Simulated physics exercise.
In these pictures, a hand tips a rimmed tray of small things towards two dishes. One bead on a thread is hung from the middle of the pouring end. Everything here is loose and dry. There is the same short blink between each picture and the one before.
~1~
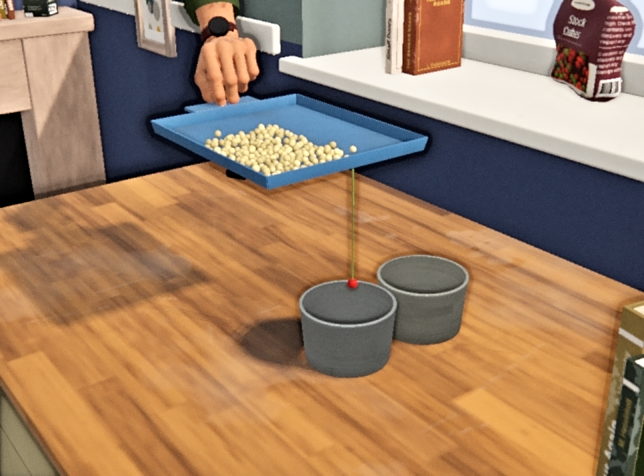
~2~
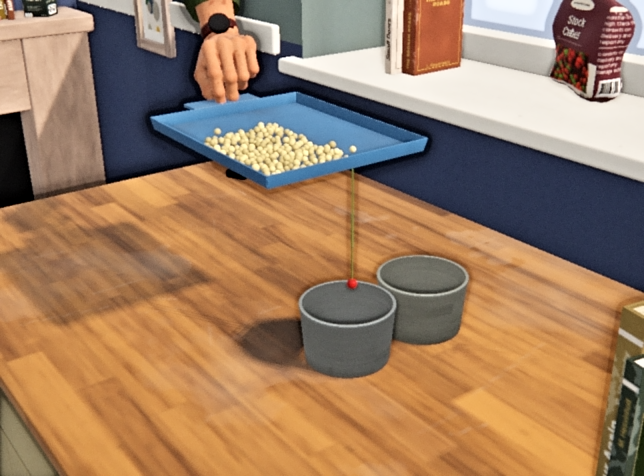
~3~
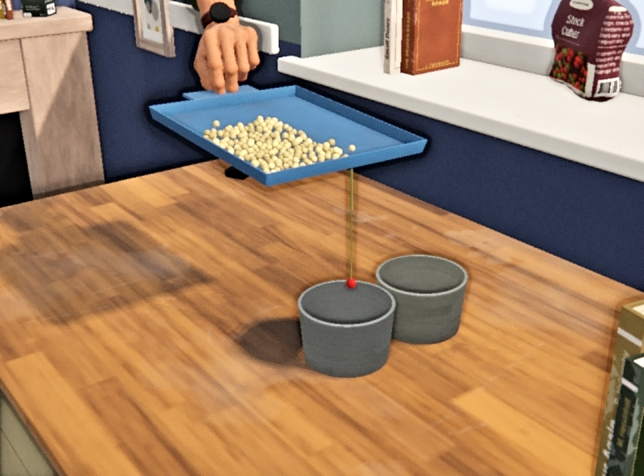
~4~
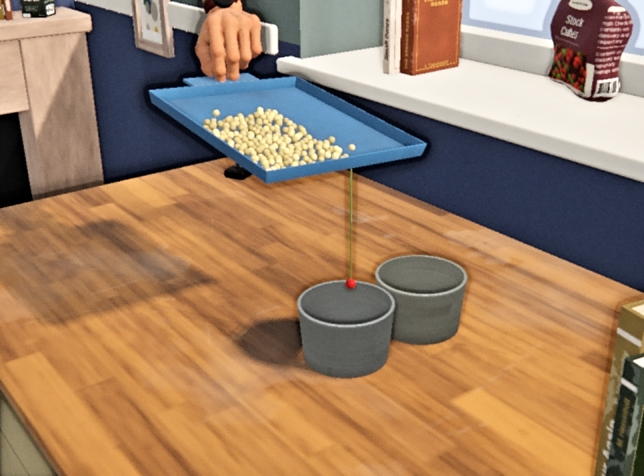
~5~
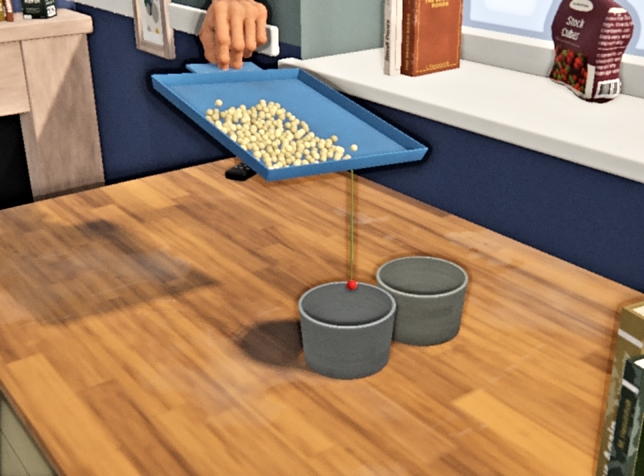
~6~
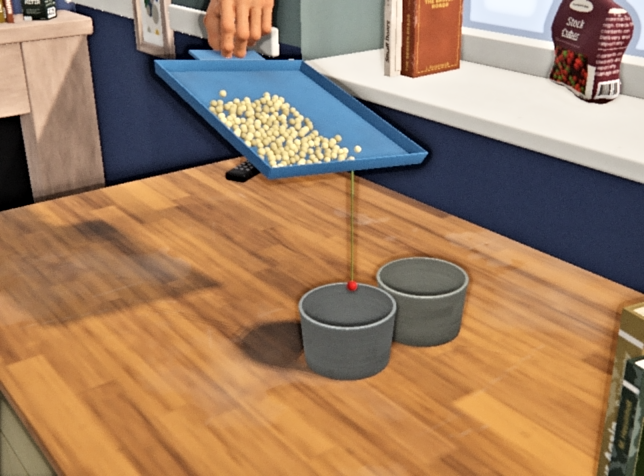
We see a hand holding a blue rimmed tray of pale beans above a wooden table with two grey dishes, a red bead hanging on a thread; the hand gradually raises the tray's far end, tilting it more steeply.
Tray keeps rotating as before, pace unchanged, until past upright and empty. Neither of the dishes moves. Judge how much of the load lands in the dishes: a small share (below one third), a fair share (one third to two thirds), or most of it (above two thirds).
Most of it.
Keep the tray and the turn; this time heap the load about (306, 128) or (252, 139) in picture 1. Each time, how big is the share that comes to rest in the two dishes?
First case: Some 100 %; second case: Some 80 %.
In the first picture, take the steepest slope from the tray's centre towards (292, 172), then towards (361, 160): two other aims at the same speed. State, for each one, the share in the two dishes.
In order, 10 in a hundred and 50 in a hundred.
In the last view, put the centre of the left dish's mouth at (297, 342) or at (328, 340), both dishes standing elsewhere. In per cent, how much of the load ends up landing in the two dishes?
Trial 1: 20 percent; trial 2: 30 percent.
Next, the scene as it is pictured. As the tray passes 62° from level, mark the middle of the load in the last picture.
In the last view, the load is centred near (364, 151).
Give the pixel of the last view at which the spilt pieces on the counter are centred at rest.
Somewhere about (452, 368), I'd say.
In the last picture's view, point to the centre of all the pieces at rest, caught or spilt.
The centre settles at about (428, 322).
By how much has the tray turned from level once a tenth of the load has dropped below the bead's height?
Tilt: Around 90 degrees.
Soon after the last picture, tray tipped steeply; nearly all on the tray; a stray few in the right dish; a stray few outside both; a stray few in the air.
A little later, tray tipped past a quarter turn; about a quarter on the tray; a stray few in the left dish; about a third in the right dish; a small part outside both; about a third in the air.
Later still, tray tipped past a quarter turn; a stray few in the left dish; most in the right dish; about a quarter outside both.
At rest, tray tipped past a quarter turn; a stray few in the left dish; most in the right dish; about a quarter outside both.
